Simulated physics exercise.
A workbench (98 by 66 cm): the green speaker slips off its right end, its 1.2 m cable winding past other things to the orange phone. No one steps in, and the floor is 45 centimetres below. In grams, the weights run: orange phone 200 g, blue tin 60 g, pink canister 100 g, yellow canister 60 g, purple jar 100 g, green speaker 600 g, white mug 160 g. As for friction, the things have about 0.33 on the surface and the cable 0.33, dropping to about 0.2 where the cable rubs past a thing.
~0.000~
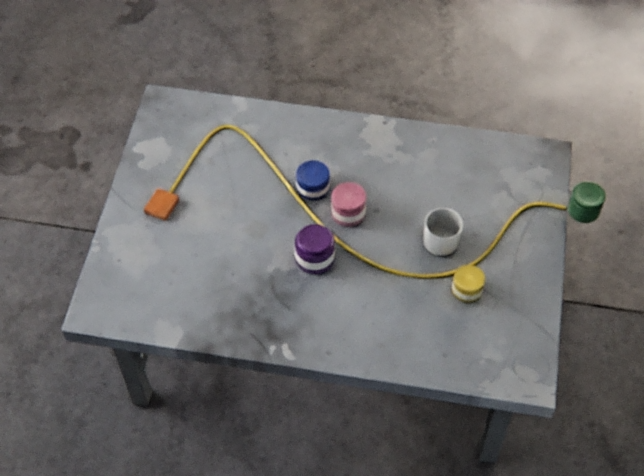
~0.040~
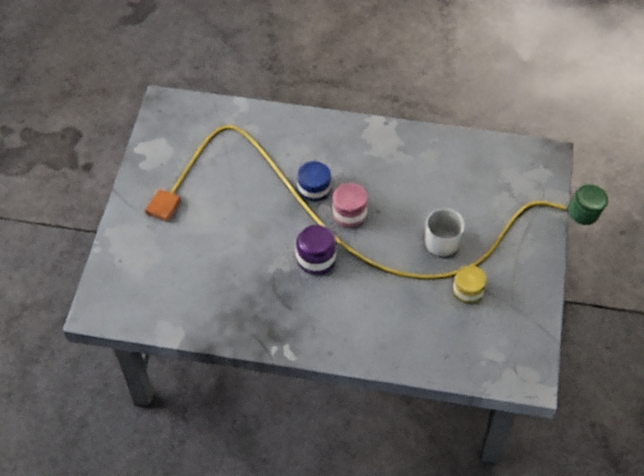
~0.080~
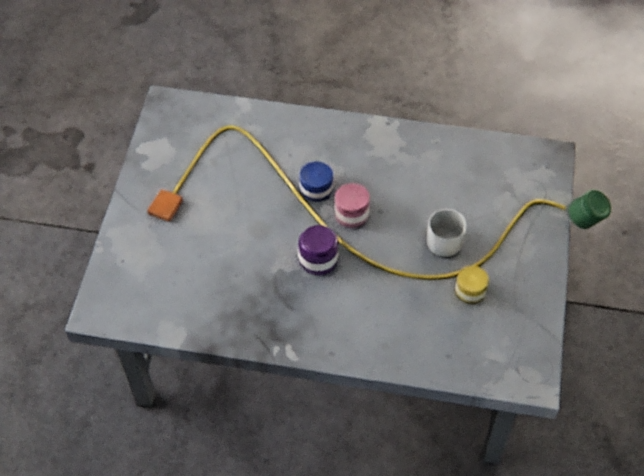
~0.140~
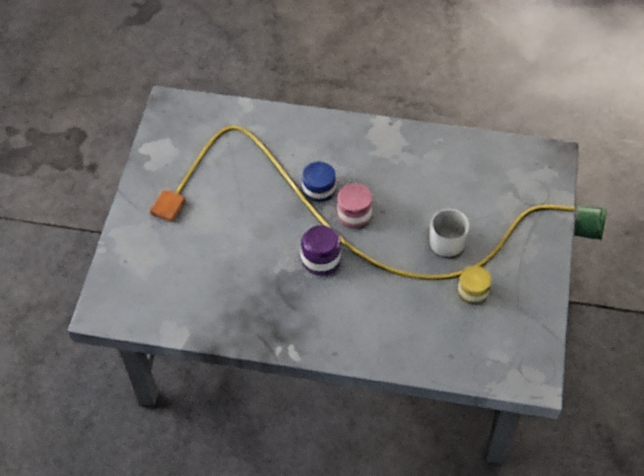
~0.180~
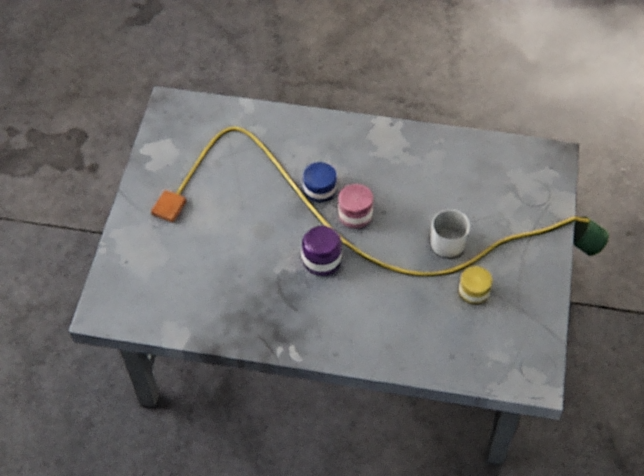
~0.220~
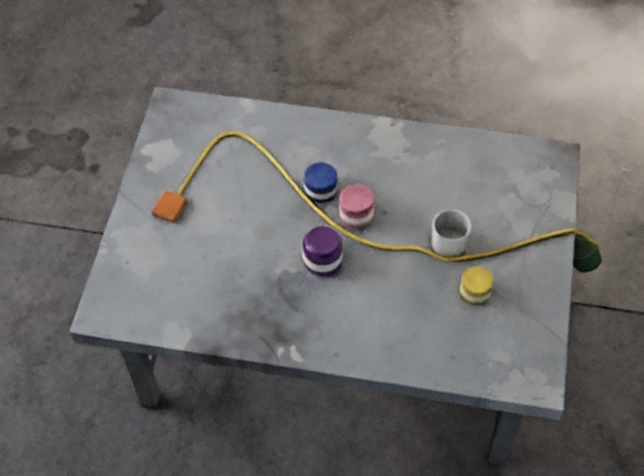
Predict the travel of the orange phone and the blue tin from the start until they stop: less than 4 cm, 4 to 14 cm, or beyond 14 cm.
As I see it, orange phone: Mid distance. Blue tin: Short distance.
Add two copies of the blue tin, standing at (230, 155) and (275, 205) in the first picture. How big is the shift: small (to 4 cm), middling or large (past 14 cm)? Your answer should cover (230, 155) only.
Big.
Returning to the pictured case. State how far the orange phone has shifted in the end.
The orange phone ends up 8 cm from where it started.
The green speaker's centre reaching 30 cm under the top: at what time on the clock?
The clock reads 0.30 s at that moment.
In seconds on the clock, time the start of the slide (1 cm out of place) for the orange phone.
Orange phone 0.36 s.
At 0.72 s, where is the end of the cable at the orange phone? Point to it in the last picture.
Roughly at pixel (203, 233).
By 0.5 s, the cable's tail end at (200, 229); orange phone 6 cm off its start, green speaker over the edge.
By 0.7 s, the cable's tail end at (203, 233); orange phone 7 cm off its start, green speaker over the edge.
By 1.0 s, the cable's tail end at (203, 233); orange phone 7 cm off its start at (200, 217), green speaker over the edge.
By 1.2 s, the cable's tail end at (203, 233); orange phone 7 cm off its start, green speaker over the edge.
By 2.4 s, the cable's tail end at (203, 233); orange phone 7 cm off its start at (200, 217), blue tin 0 cm off its start at (321, 175), green speaker over the edge.
